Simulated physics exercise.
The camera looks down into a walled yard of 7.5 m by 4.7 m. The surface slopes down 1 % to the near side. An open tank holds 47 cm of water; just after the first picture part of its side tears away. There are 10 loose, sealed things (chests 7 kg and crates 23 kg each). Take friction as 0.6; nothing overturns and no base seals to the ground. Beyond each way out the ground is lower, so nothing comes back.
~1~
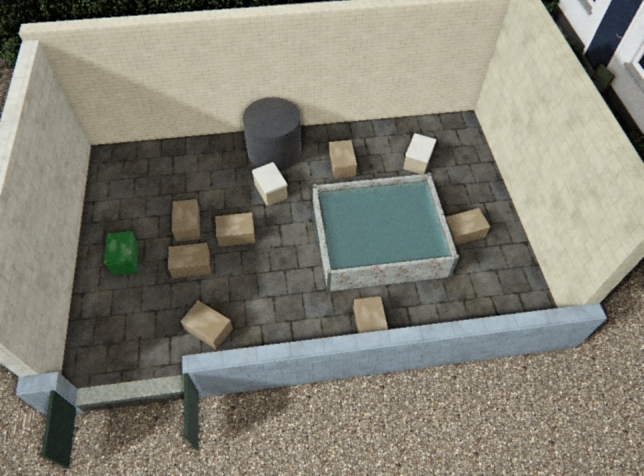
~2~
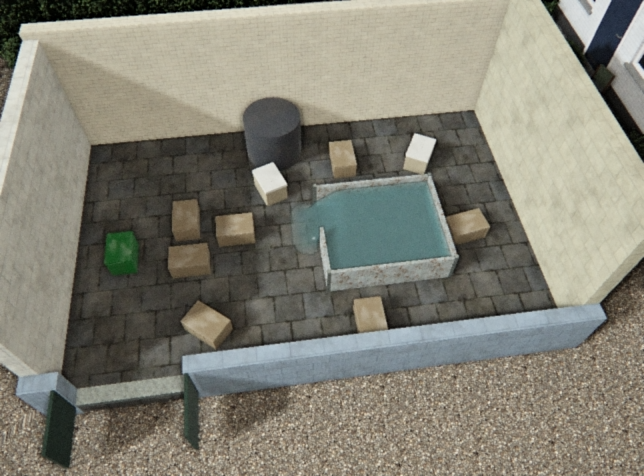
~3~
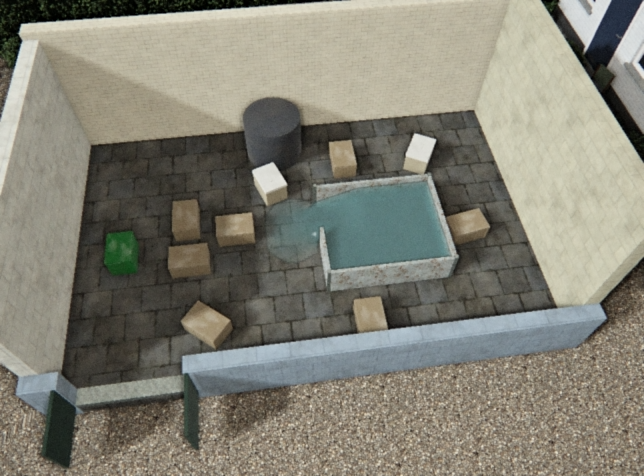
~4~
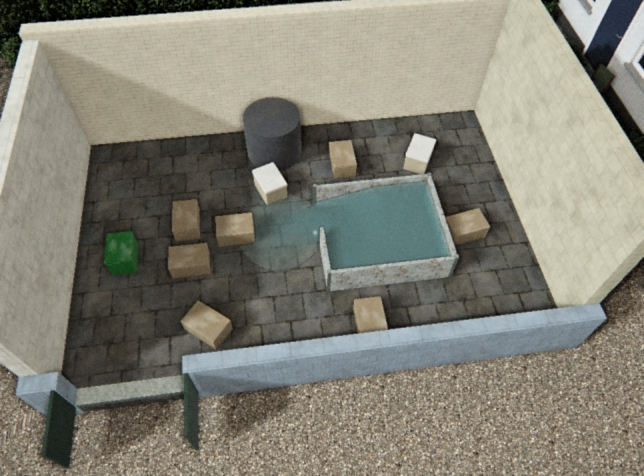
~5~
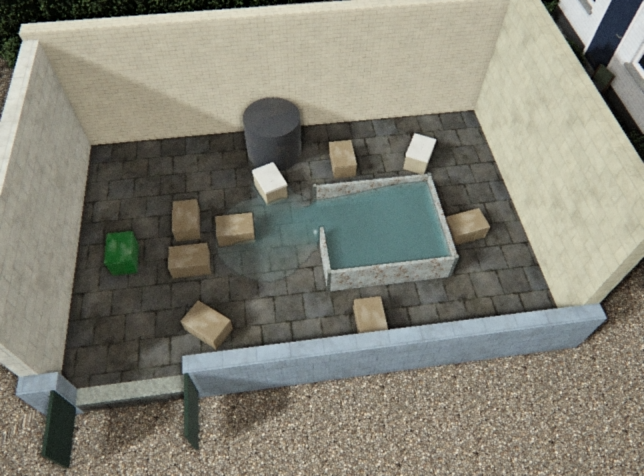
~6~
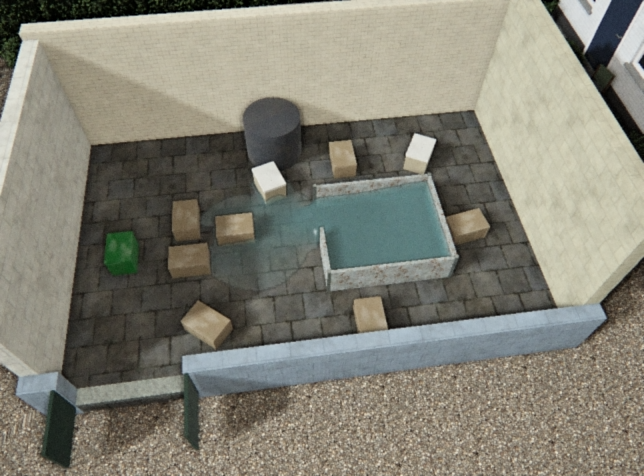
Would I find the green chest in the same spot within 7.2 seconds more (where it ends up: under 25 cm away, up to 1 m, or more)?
Green chest ends far away.
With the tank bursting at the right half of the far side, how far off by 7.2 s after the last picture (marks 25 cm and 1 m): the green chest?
Then the green chest stays put.
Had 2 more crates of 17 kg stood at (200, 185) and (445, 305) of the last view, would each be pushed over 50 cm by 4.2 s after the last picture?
In turn: More, less.
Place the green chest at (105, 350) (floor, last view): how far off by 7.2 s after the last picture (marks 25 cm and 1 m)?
It gets carried off.
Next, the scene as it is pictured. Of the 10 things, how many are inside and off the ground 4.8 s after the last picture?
I count 3.
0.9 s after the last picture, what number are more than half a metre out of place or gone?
I count 2.
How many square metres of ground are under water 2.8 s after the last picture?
About 20 m2.
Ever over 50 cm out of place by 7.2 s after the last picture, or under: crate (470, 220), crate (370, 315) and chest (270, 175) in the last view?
In that order: Short of it, short of it, more.
Then, 0.9 s after the last picture the green chest is near (119, 247), 0.0 m from its start, aground; 0 of 10 are out; 1 afloat.
Then, 2.8 s after the last picture the green chest is near (78, 255), 0.6 m from its start, aground; 0 of 10 are out; 1 afloat.
Then, 4.8 s after the last picture the green chest is near (83, 312), 1.2 m from its start, afloat; 0 of 10 are out; 3 afloat.
Then, 7.2 s after the last picture the green chest has gone out; 1 of 10 are out; 1 afloat.
